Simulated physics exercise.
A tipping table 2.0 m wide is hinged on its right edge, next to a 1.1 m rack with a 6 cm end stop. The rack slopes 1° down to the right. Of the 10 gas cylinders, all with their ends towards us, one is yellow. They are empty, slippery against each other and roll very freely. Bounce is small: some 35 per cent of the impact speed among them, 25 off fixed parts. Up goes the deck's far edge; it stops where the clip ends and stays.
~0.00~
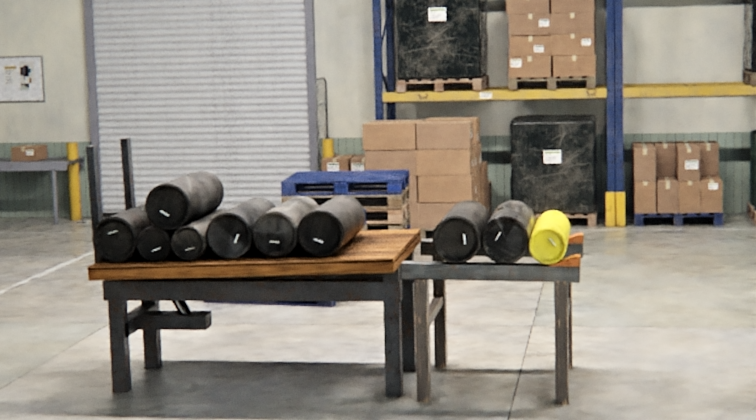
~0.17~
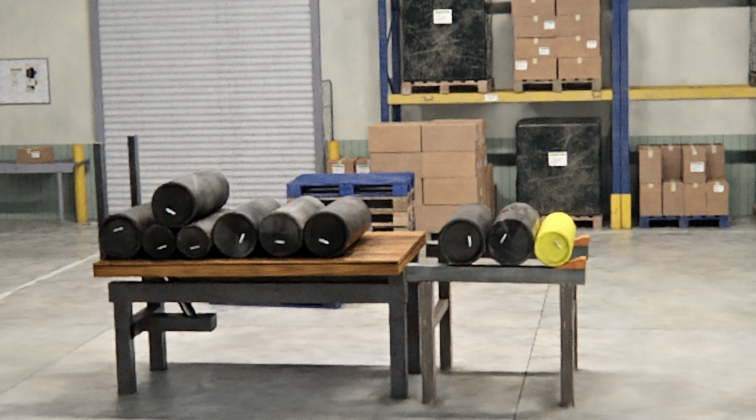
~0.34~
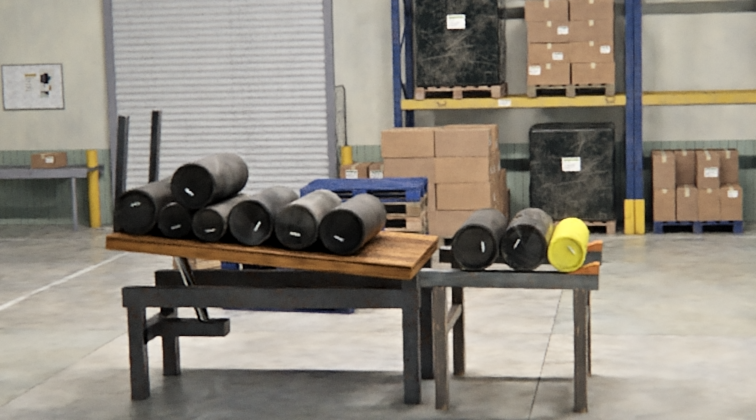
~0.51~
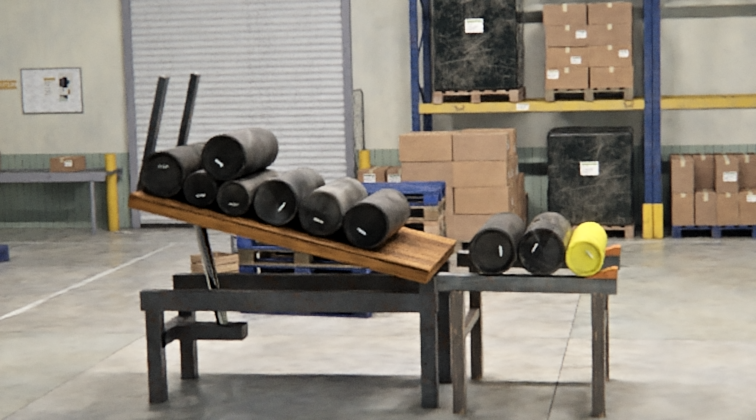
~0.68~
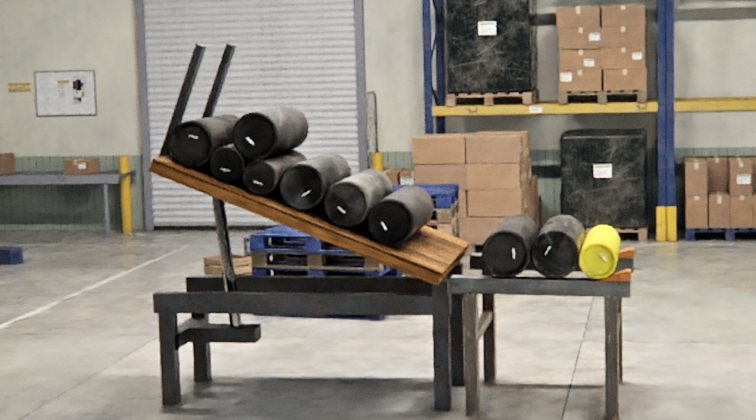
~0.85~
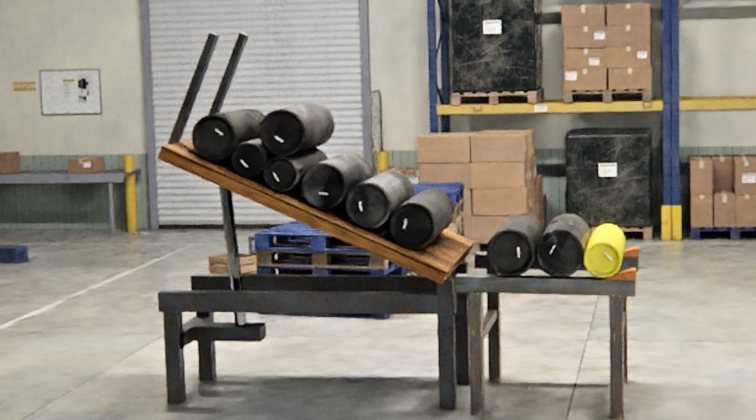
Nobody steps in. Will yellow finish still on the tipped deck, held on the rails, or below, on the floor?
Yellow ends below, on the floor.
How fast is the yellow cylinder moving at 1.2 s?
About 0.7 m/s.
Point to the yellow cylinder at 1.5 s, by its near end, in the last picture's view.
Near (631, 252).
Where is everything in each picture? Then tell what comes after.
Yellow (548, 246); deck tilted 2° back; stop top at (578, 259), in the first picture.
Yellow (553, 248); deck tilted 1° back, in the second picture.
Yellow (566, 254); deck tilted 6° to the rack, in the third picture.
Yellow (584, 258); deck tilted 14° to the rack, in the fourth picture.
Yellow (598, 261); deck tilted 22° to the rack, in the fifth picture.
Yellow (603, 260); deck tilted 24° to the rack, in the sixth picture.
By 1.2 s, yellow is on the rack, 20 cm from the rack's far end, rolling right; 0 lost over the end.
By 1.5 s, yellow is on the rack, 5 cm from the rack's far end, rolling right; 0 lost over the end.
By 1.8 s, yellow is over the stop and falling; 1 lost over the end.
Finally (4.7 s), yellow is over the stop, on the ground; 2 lost over the end.
